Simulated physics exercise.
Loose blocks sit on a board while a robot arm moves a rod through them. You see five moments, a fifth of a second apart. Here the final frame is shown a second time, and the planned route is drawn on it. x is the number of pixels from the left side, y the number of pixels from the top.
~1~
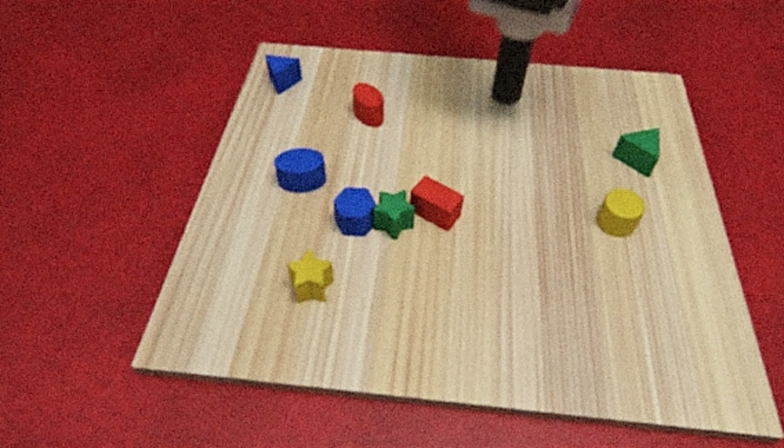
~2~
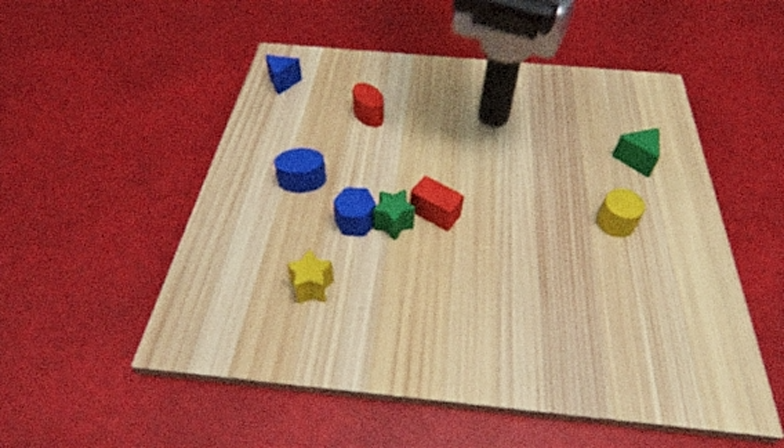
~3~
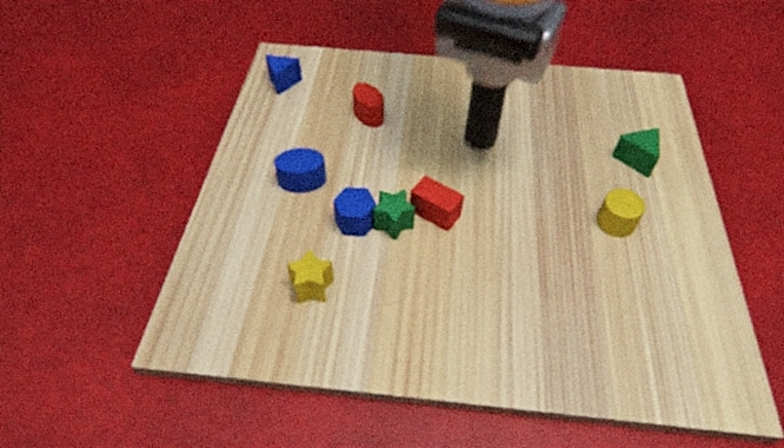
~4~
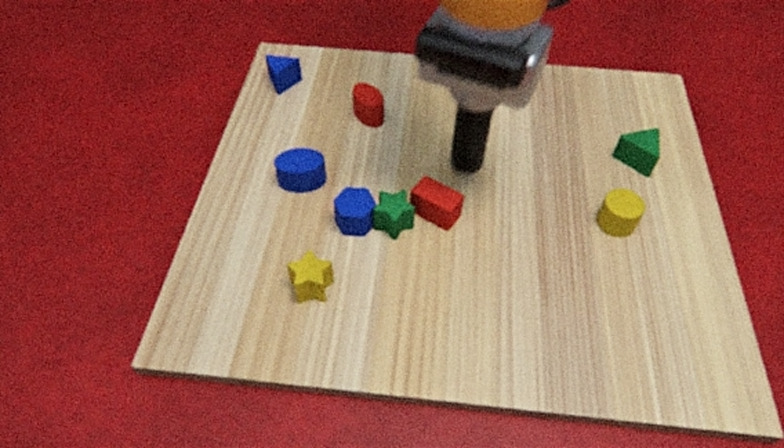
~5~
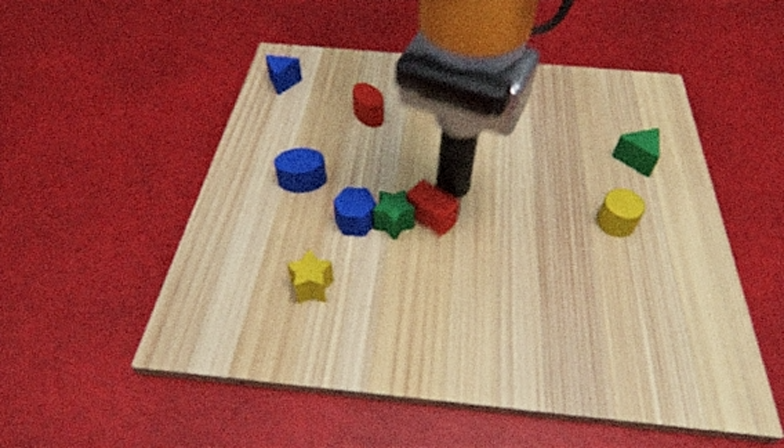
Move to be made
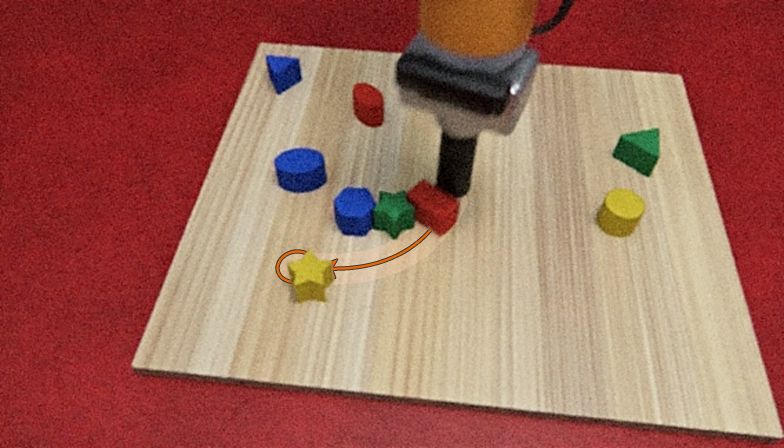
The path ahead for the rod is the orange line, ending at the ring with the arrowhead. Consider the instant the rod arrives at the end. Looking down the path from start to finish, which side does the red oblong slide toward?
It shifts to the left.
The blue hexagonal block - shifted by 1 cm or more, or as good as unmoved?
It shifts position.
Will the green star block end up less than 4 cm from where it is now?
Short answer: No.
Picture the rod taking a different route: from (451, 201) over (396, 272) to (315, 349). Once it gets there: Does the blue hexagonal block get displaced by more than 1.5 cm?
Answer: Yes.
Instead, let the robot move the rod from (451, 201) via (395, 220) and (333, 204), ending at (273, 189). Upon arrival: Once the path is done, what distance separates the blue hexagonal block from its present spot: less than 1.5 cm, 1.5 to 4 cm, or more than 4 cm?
Once the path ends, it will sit over 4 cm from where it is now.
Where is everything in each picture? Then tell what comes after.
In the first frame, lower end of the rod at (506, 95), tops of blocks, yellow star block at (309, 268), blue hexagonal block at (355, 201), green star block at (394, 203), red oblong at (438, 193).
In the second frame, rod at (493, 117), blocks as before.
In the third frame, rod at (480, 139), blocks as before.
In the fourth frame, rod at (467, 163), blocks as before.
In the fifth frame, rod at (453, 186), yellow star block at (309, 268), blue hexagonal block at (355, 201), green star block at (394, 203), red oblong at (433, 197).
The drawn path runs from (451, 201) over (419, 241) and (362, 266) to (296, 266).
The first path, step by step. One third of the way, rod at (419, 228); blue hexagonal block at (331, 201), turned 40° clockwise; green star block at (356, 220), turned 25° clockwise; red oblong at (388, 235), turned 45° clockwise.
Two thirds of the way, rod at (361, 253); yellow star block at (296, 274), turned 20° clockwise; blue hexagonal block at (320, 199), turned 65° clockwise; green star block at (317, 230), turned 85° clockwise; red oblong at (332, 264), turned 20° clockwise.
At the end, rod at (293, 253); yellow star block at (256, 301), turned 15° anticlockwise; blue hexagonal block at (319, 198), turned 70° clockwise; green star block at (284, 219), turned 155° clockwise; red oblong at (280, 275), turned 20° anticlockwise.
